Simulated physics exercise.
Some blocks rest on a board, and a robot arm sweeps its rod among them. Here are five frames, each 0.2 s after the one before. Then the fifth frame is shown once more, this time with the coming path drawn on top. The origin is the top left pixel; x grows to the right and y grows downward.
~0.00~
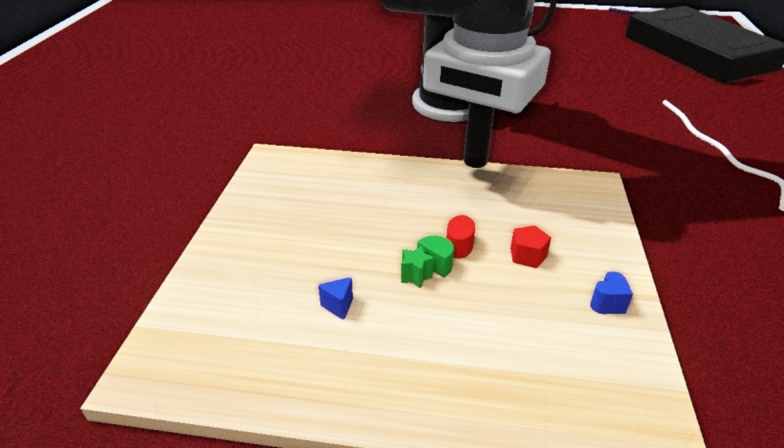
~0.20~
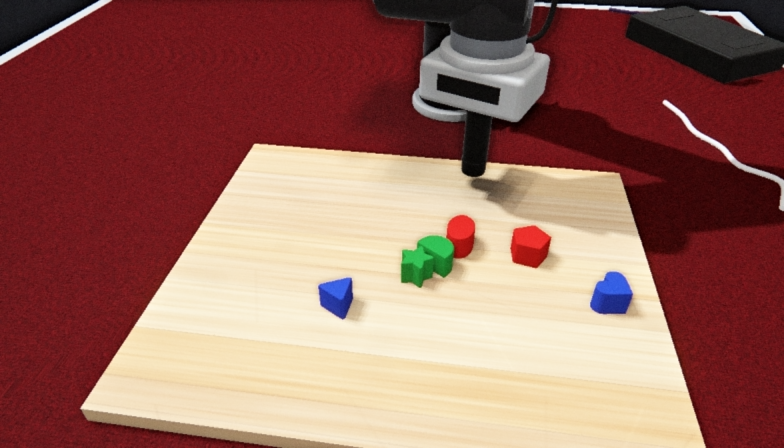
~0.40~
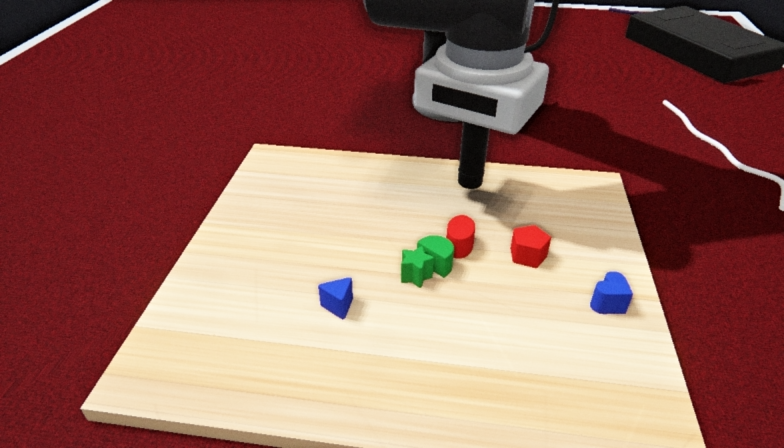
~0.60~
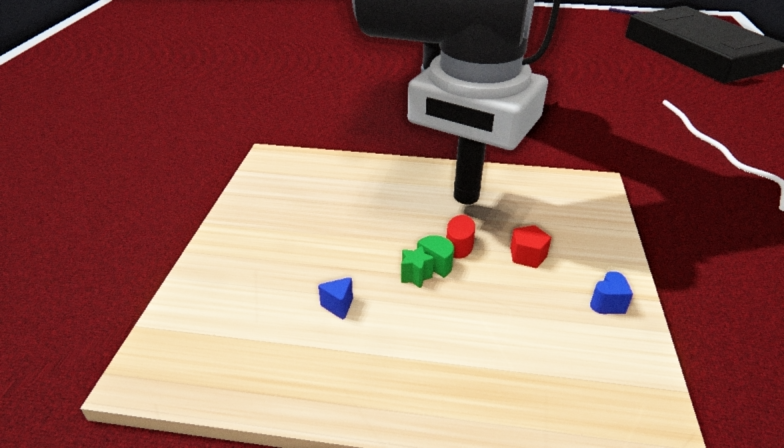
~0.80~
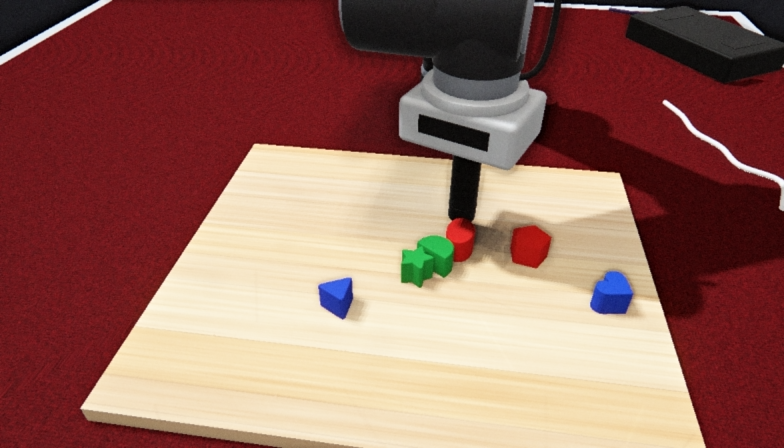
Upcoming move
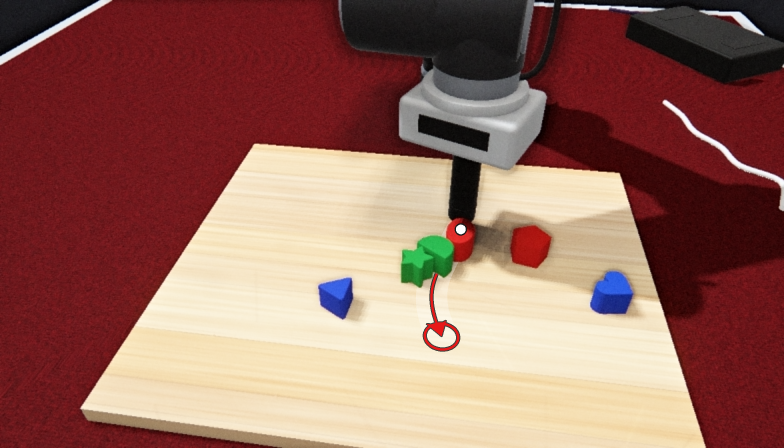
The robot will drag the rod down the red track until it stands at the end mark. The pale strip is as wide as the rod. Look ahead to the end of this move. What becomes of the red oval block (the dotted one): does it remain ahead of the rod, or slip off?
I think the rod loses the red oval block somewhere along the way.
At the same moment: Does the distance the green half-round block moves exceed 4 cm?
Yes, I think so.
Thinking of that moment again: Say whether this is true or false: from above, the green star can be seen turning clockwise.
That claim is true.
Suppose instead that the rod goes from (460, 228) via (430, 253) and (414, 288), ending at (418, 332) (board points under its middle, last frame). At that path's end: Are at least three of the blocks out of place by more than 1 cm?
Going by the path, yes.
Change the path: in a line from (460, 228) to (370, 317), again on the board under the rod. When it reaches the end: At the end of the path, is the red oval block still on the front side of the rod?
No, I don't think so.
Path on the board, from (460, 228) through (445, 258) and (432, 293) to (441, 336); the dot is on the red oval block.
What follows on the original path. One third of the way, rod (446, 246); green star (407, 262); green half-round block (430, 254), turned 20° clockwise; red oval block (470, 257), turned 70° anticlockwise.
Two thirds of the way, rod (432, 282); green star (380, 275), turned 50° clockwise; green half-round block (405, 285), turned 65° clockwise; red oval block (471, 267).
At the end, rod (443, 324); green star (380, 275), turned 55° clockwise; green half-round block (401, 290), turned 80° clockwise; red oval block (471, 267), turned 120° anticlockwise; red five-sided block in place.
